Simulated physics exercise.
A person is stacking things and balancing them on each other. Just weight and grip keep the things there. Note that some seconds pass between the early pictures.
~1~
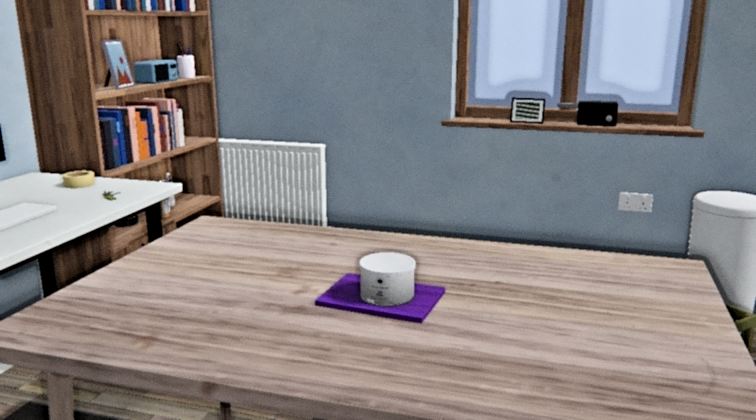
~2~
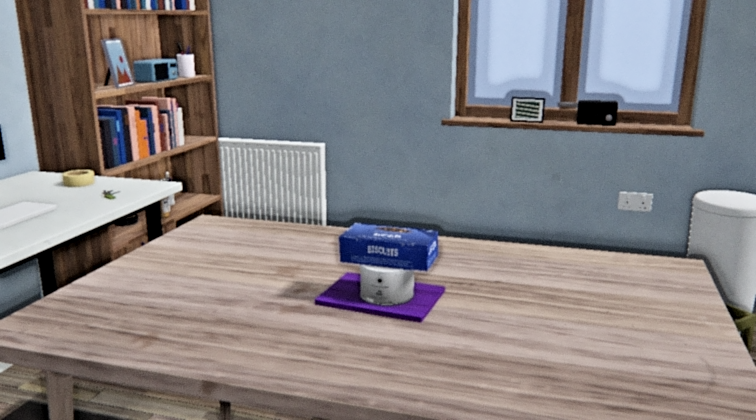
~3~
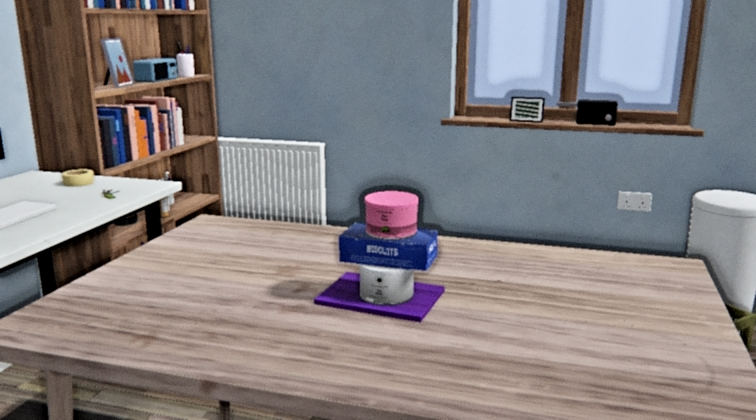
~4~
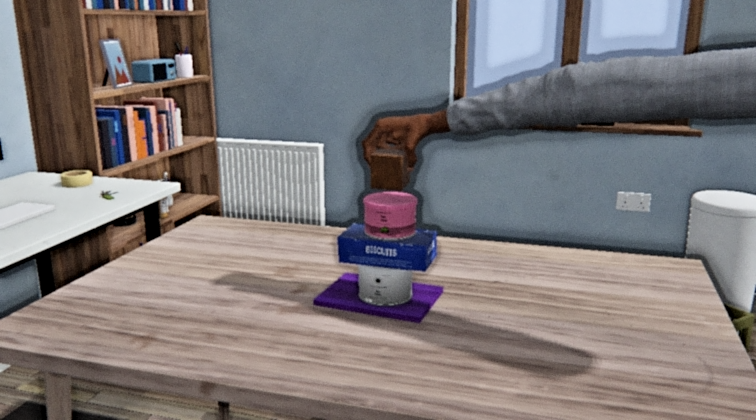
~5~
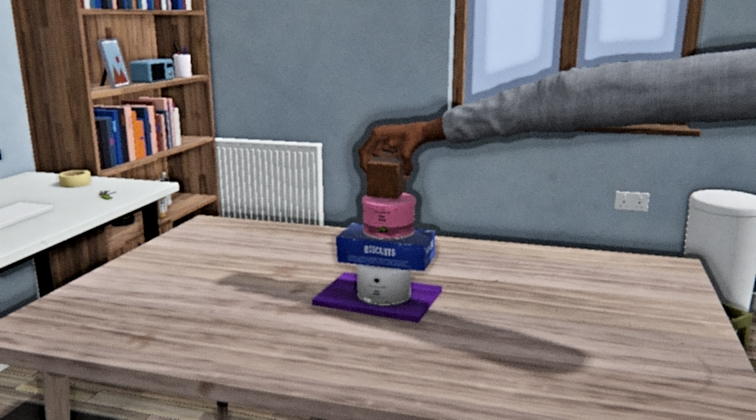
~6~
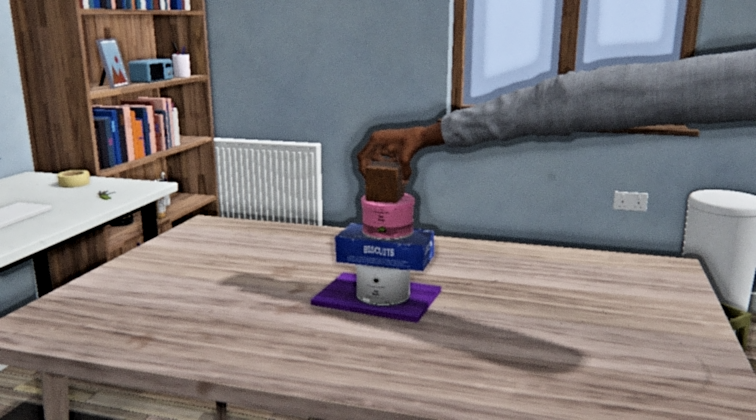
A stack growing on a purple board, white tub, blue packet, then pink tub, before a hand lowers a brown block on top.
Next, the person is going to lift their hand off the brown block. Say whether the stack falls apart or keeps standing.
It will stay balanced.
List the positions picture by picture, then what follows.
The last thing is not in view yet; purple board (382, 296), in the first picture.
The last thing is not in view yet; blue packet (389, 246), in the second picture.
The last thing is not in view yet; purple board (381, 295), in the third picture.
Still above its spot; brown block (391, 169); blue packet (388, 247), in the fourth picture.
Still above its spot; brown block (387, 177); purple board (378, 295), in the fifth picture.
In place under the hand; brown block (386, 181); blue packet (386, 246), in the sixth picture.
Then, 0.20 s after the last picture, nothing has stirred.
Then, 0.70 s after the last picture, brown block resting near (386, 182).
At rest, all 5 in place. Seen from the same camera at the end, brown block near (386, 182). The pile stays up.
